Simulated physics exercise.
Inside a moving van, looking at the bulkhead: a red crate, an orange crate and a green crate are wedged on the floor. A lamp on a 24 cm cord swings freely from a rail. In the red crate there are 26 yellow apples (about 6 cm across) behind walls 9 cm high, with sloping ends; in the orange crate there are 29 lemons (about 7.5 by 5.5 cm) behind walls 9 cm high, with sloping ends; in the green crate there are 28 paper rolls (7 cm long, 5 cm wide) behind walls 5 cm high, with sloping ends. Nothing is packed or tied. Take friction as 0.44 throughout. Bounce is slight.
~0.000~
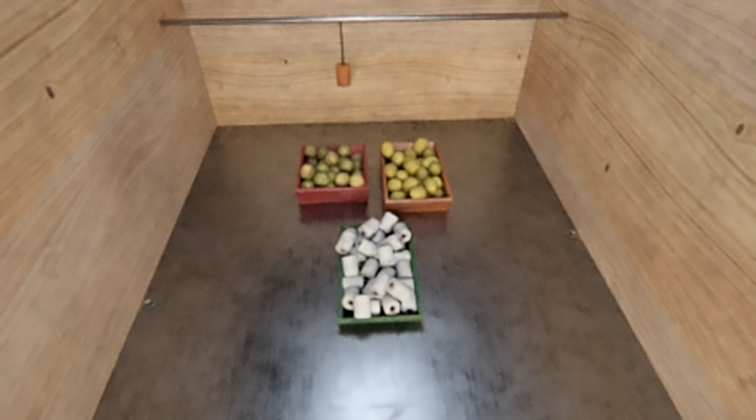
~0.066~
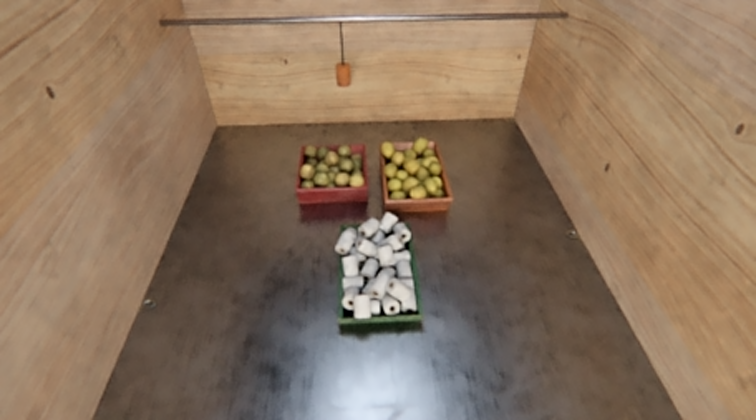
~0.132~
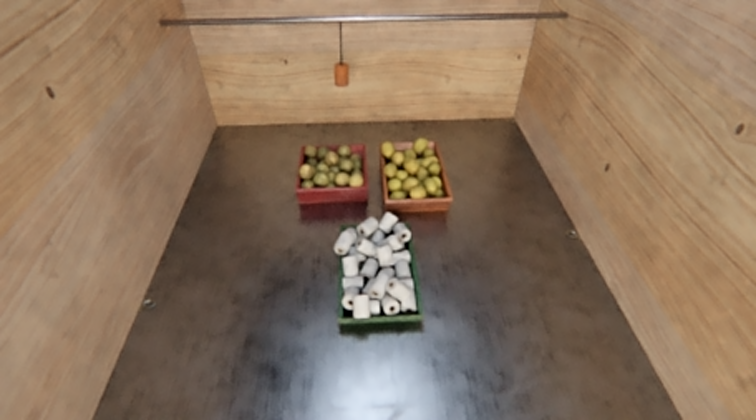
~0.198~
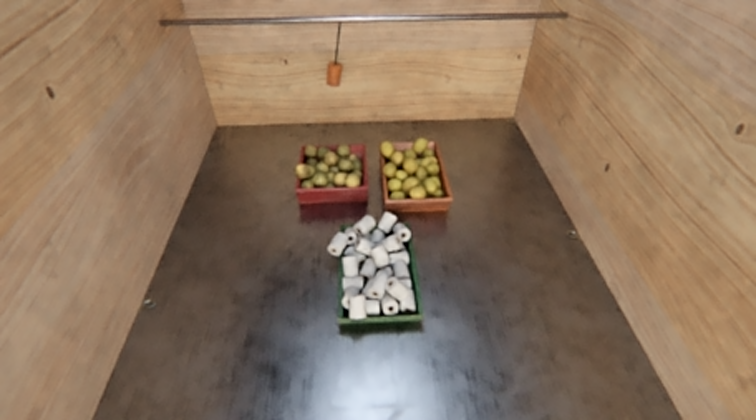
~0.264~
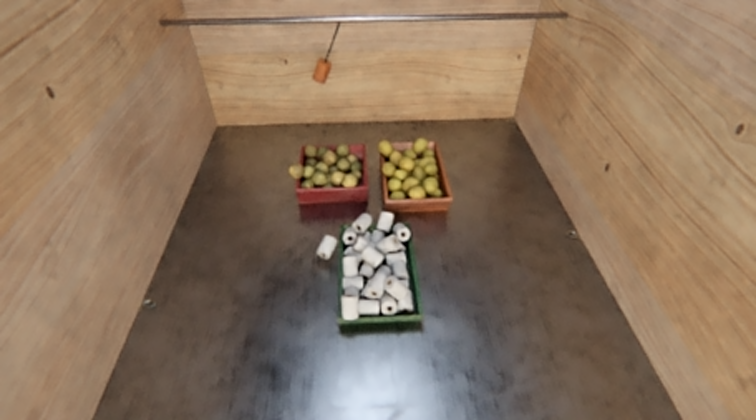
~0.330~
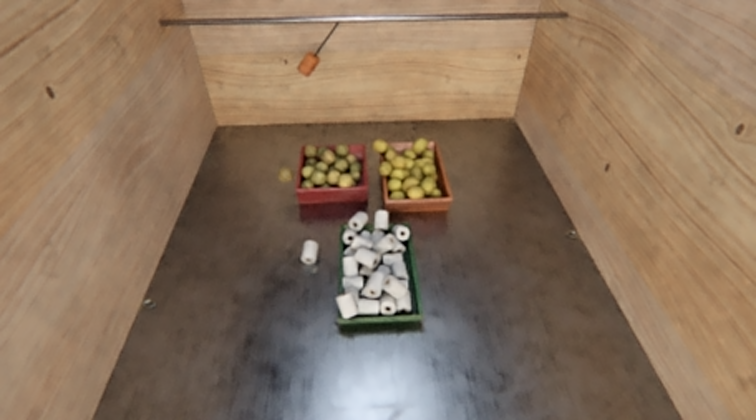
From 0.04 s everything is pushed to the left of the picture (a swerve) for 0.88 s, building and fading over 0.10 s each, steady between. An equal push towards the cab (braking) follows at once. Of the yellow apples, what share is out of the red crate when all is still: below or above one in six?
It sheds less than a sixth of them.
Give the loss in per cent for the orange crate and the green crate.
Lost: Orange crate 5, green crate 35 per cent.
After 0.66 s, red crate 25 in, 1 out, orange crate 27 in, 2 out and green crate 22 in, 6 out.
After 1.08 s, red crate 24 in, 2 out, orange crate 27 in, 2 out and green crate 19 in, 9 out.
After 1.65 s, red crate 24 in, 2 out, orange crate 27 in, 2 out and green crate 18 in, 10 out.
Outcome (at 2.40 s), red crate 24 in, 2 out, orange crate 27 in, 2 out and green crate 18 in, 10 out. Asked share, 2 of 26, 8 per cent.
